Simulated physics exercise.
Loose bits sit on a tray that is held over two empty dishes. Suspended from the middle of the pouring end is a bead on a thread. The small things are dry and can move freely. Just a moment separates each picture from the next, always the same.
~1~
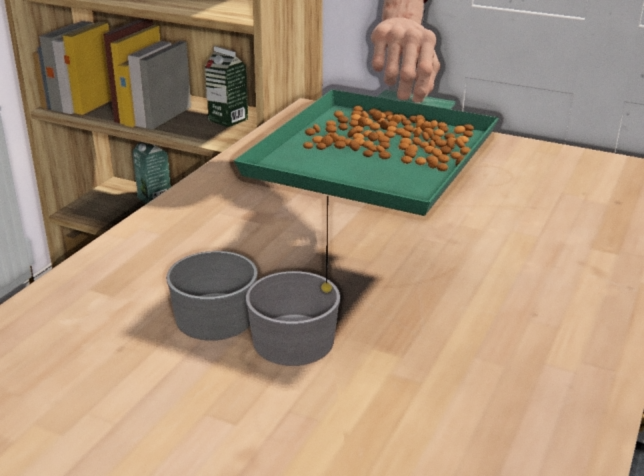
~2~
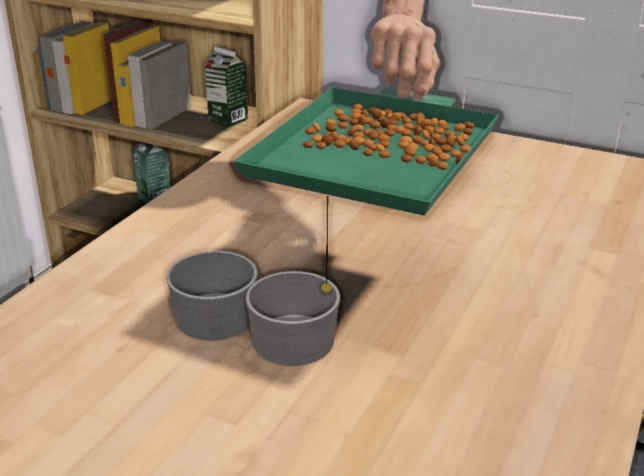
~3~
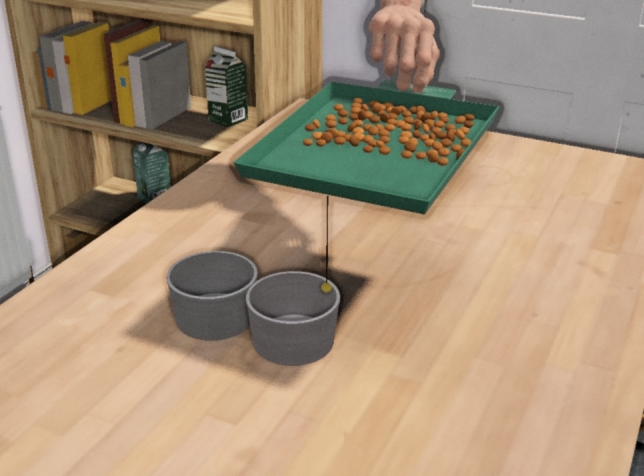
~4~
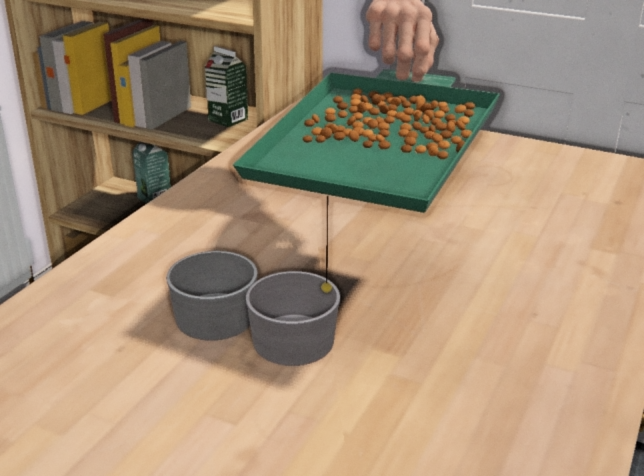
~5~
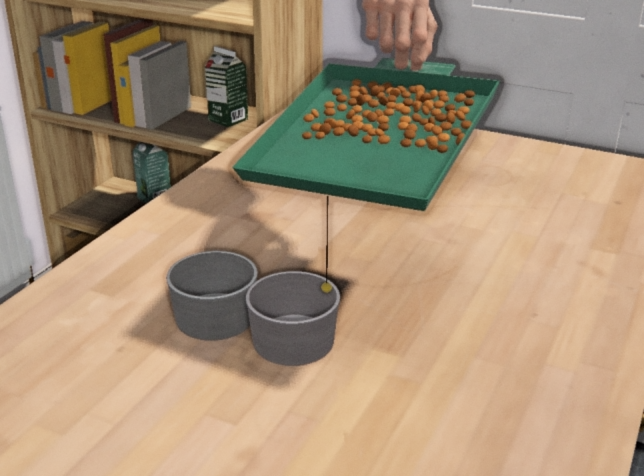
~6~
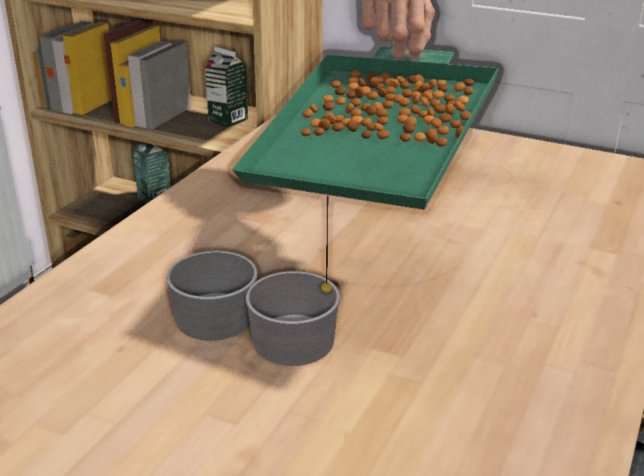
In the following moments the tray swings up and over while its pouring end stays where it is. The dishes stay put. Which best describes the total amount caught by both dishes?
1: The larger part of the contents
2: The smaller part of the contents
1, the larger part of the contents.
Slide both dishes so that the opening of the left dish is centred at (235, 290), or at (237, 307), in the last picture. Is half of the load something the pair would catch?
At place one in excess of half; at place two in excess of half.
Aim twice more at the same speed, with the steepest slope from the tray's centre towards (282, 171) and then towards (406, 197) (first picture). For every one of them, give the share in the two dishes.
Somewhere close to 70 % the first time, 0 % the second.
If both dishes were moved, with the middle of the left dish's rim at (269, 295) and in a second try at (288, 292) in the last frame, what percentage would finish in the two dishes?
The first position comes out at 70 per cent, the other at 40 per cent.
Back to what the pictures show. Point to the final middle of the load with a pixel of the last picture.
It settles centred around (269, 338).
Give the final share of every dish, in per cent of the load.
Left dish keeps 20 %, right dish keeps 40 %.
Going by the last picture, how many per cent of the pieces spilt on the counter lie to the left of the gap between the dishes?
Left share: Close to 80 %.
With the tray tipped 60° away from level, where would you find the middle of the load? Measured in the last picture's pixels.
The middle of the pieces shows up near (284, 182).
Soon after the last picture, tray tipped steeply; most on the tray; a stray few in the left dish; about a quarter in the air.
A little later, tray tipped past a quarter turn; about a third on the tray; about a quarter in the right dish; a small part in the left dish; about a quarter outside both; about a quarter in the air.
Later still, tray tipped past a quarter turn; about half in the right dish; about a quarter in the left dish; about a third outside both.
At rest, tray tipped past a quarter turn; about half in the right dish; about a quarter in the left dish; about a third outside both.
